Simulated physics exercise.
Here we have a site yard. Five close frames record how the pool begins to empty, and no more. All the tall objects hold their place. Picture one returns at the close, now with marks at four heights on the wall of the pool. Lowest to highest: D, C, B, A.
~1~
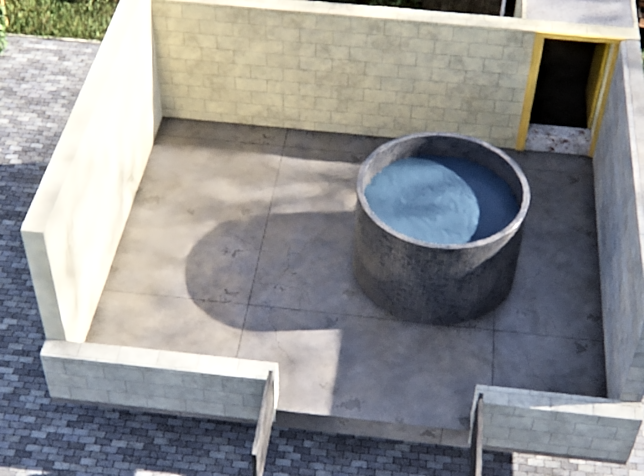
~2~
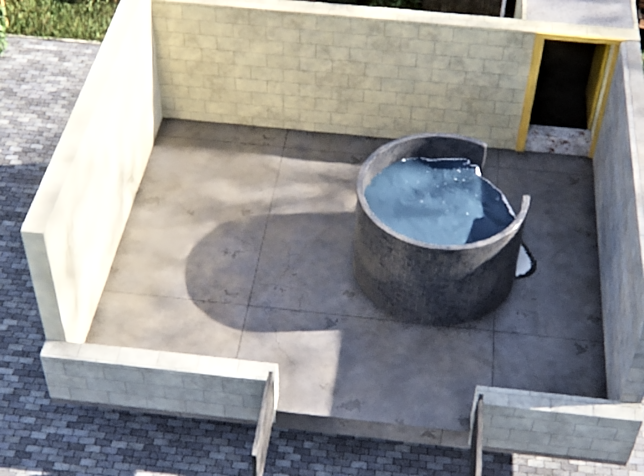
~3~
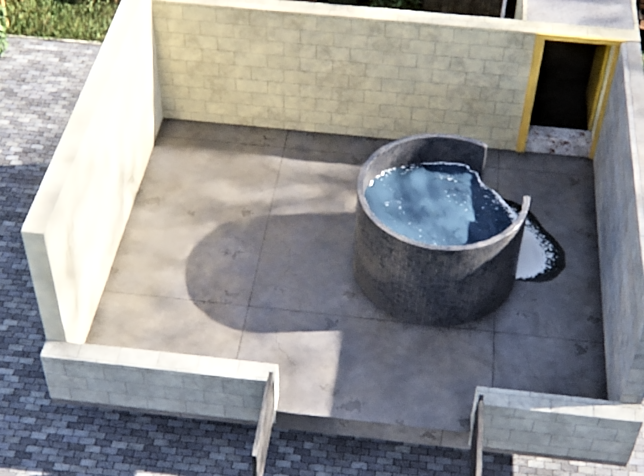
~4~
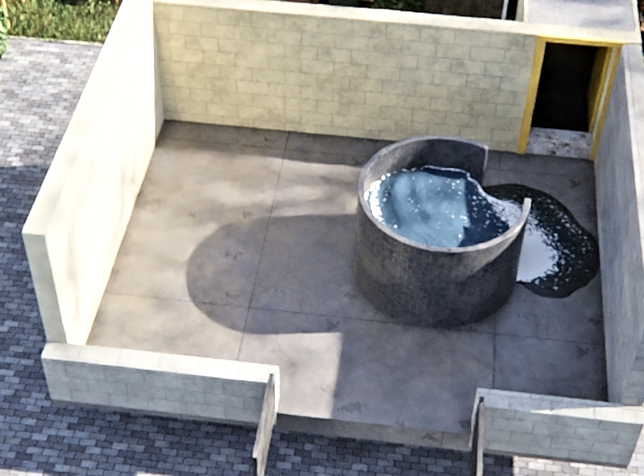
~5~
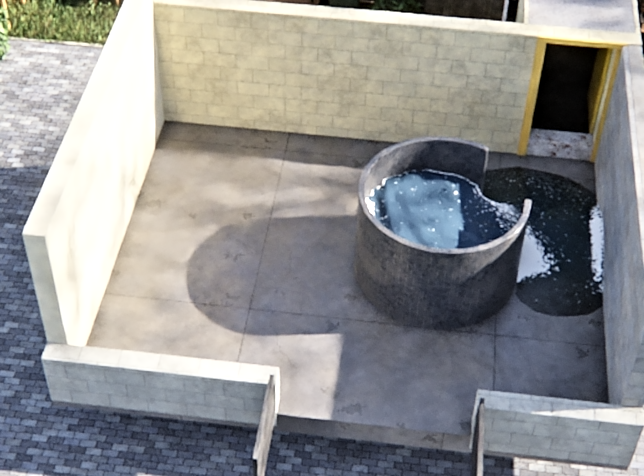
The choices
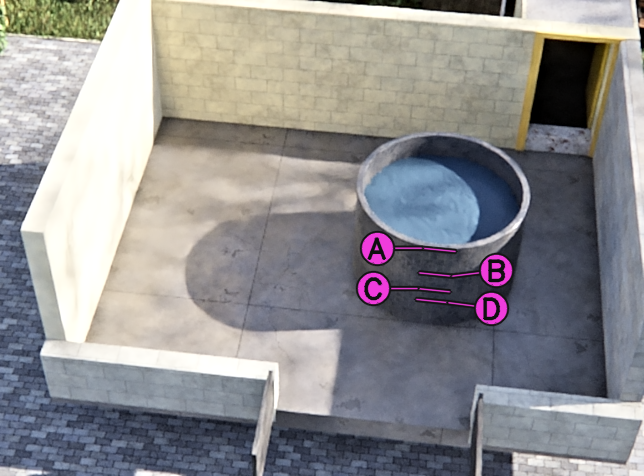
A round grey pool of water in a walled yard lost a piece of its right side, and water poured through the gap, spreading across the floor to the right-hand wall.
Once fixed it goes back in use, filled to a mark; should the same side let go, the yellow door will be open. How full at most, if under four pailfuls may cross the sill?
Take D.
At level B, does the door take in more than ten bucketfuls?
Yes, it does.
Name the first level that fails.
C.
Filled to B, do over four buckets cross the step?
Yes, that goes wrong.
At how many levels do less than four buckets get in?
One of them.
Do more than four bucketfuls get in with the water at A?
Yes.
On the marked copy, A at (438, 249); B at (435, 274); C at (433, 290); D at (432, 301); from the bottom up D, C, B, A.
With A, dozens of bucketfuls pour in.
With B, dozens of bucketfuls pour in.
With C, about 7 bucketfuls get in.
With D, a splash gets over, under a bucket.
